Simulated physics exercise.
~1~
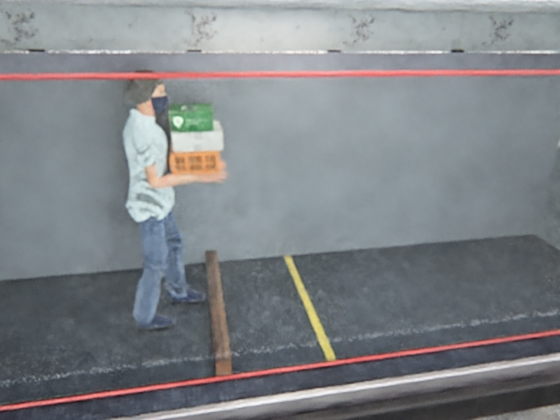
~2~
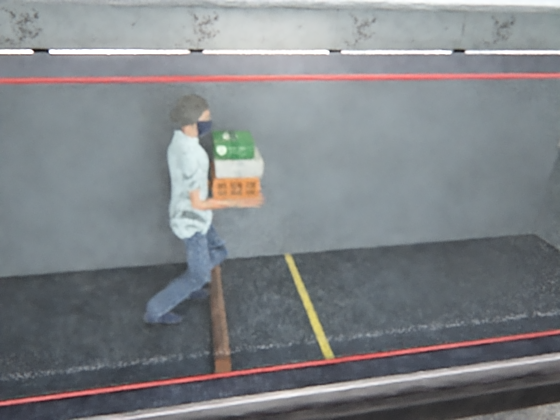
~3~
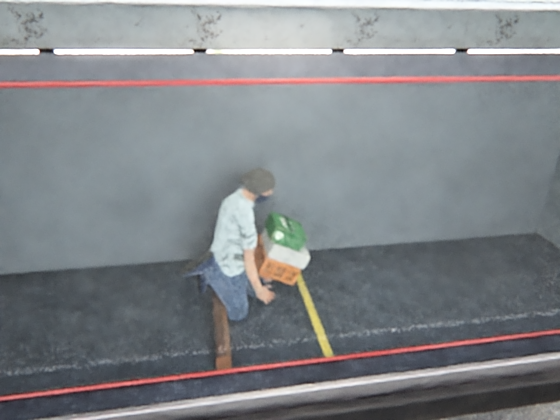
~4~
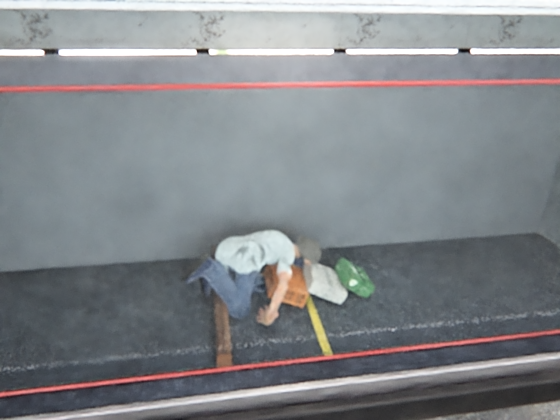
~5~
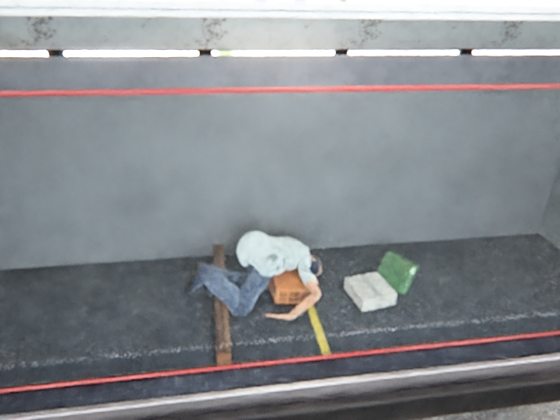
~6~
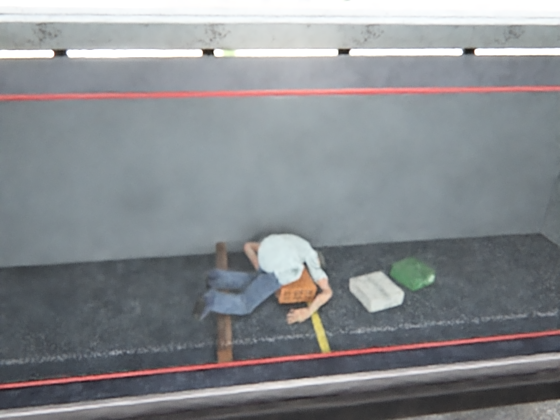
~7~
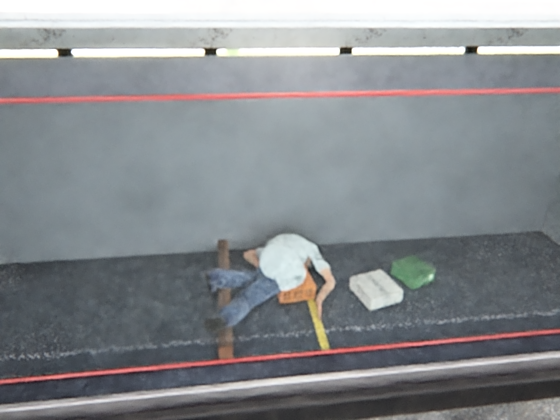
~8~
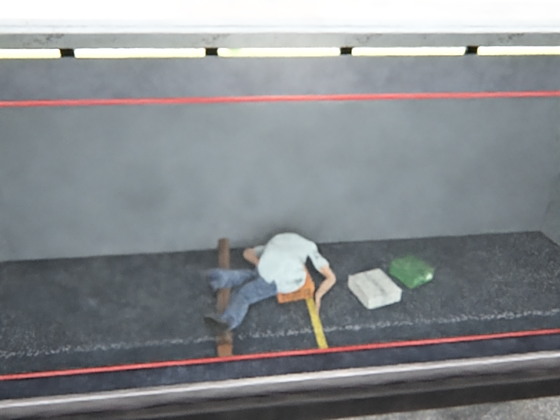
A man in a cap and mask lurched right over a floor rail with three stacked boxes, dropped to his knees and slumped onto the orange crate just short of the yellow line, while the white and green boxes tumbled past it and came to rest.
